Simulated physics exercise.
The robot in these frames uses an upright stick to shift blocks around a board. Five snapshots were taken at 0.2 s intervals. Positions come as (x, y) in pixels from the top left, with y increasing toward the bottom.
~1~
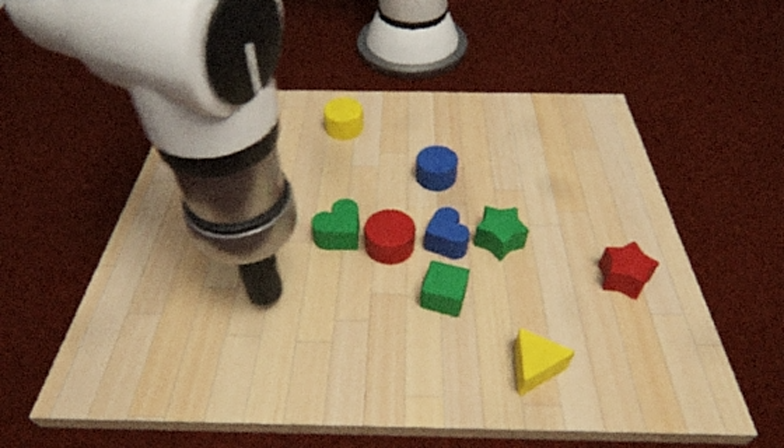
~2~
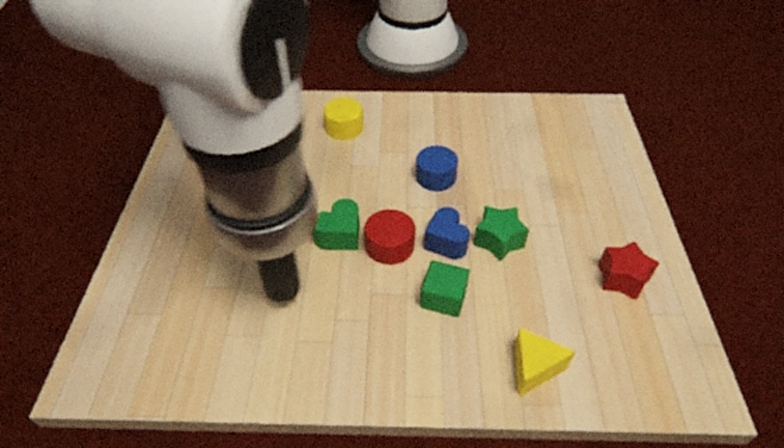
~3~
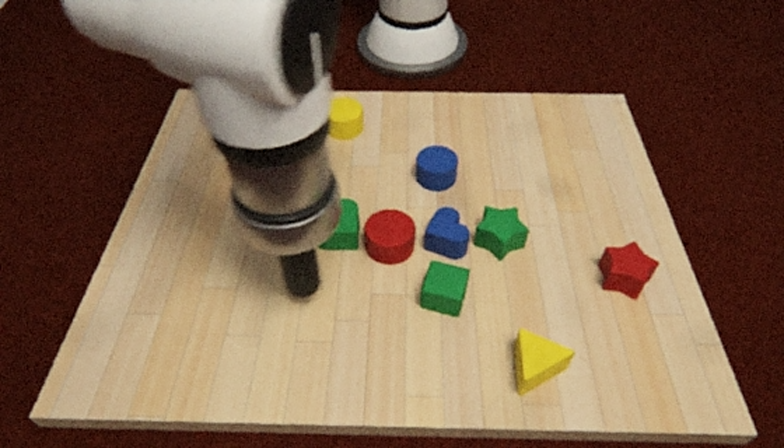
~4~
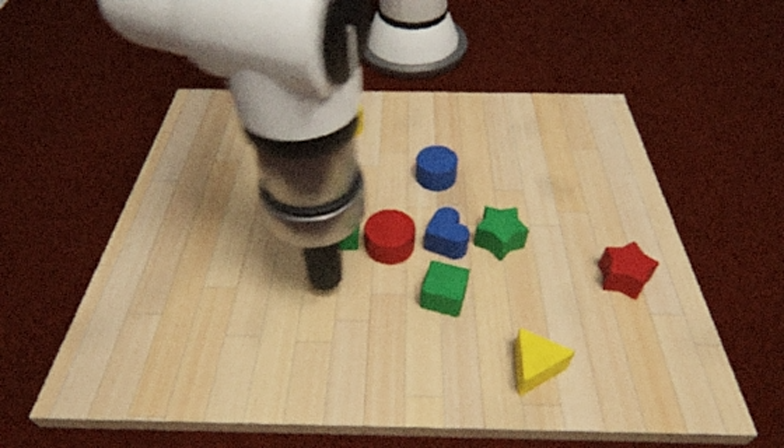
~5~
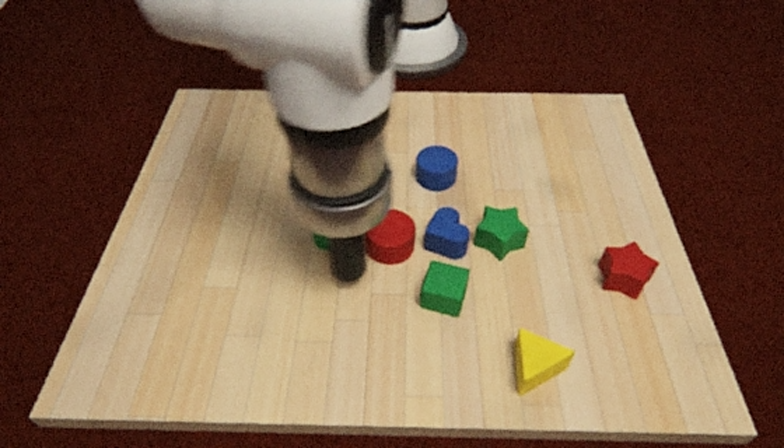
White robot arm moving its dark upright stick rightward across a wooden board, passing near colourful blocks that all stay still.
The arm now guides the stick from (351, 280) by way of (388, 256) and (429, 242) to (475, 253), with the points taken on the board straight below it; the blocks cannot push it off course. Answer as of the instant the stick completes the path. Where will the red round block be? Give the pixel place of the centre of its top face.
Its top centre lands on (424, 193).
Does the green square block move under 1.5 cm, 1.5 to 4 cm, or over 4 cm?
Once the path is done, the green square block lies within 1.5 cm of its present place.
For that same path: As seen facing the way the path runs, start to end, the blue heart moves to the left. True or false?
The claim does not hold.
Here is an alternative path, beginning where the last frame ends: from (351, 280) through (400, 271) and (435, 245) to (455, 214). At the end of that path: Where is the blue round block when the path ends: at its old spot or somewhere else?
That block remains where it is.
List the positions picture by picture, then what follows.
In the first picture, lower end of the stick at (265, 291), tops of blocks, green heart at (338, 216), red round block at (390, 227), green square block at (446, 279), blue heart at (448, 224), green star-shaped block at (503, 221).
In the second picture, stick at (283, 288), blocks as before.
In the third picture, stick at (304, 283), blocks as before.
In the fourth picture, stick at (326, 277), blocks as before.
In the fifth picture, stick at (349, 268), green heart hidden, red round block at (390, 227), green square block at (446, 279), blue heart at (448, 224), green star-shaped block at (503, 221).
What follows on the original path. One third of the way, stick at (388, 244); red round block at (409, 209).
Two thirds of the way, stick at (430, 230); red round block at (424, 193); blue heart at (467, 227); green star-shaped block at (512, 221).
At the end, stick at (477, 241); green heart not moved; red round block at (424, 193); green square block not moved; blue heart at (512, 245); green star-shaped block at (532, 221), turned 55° anticlockwise.
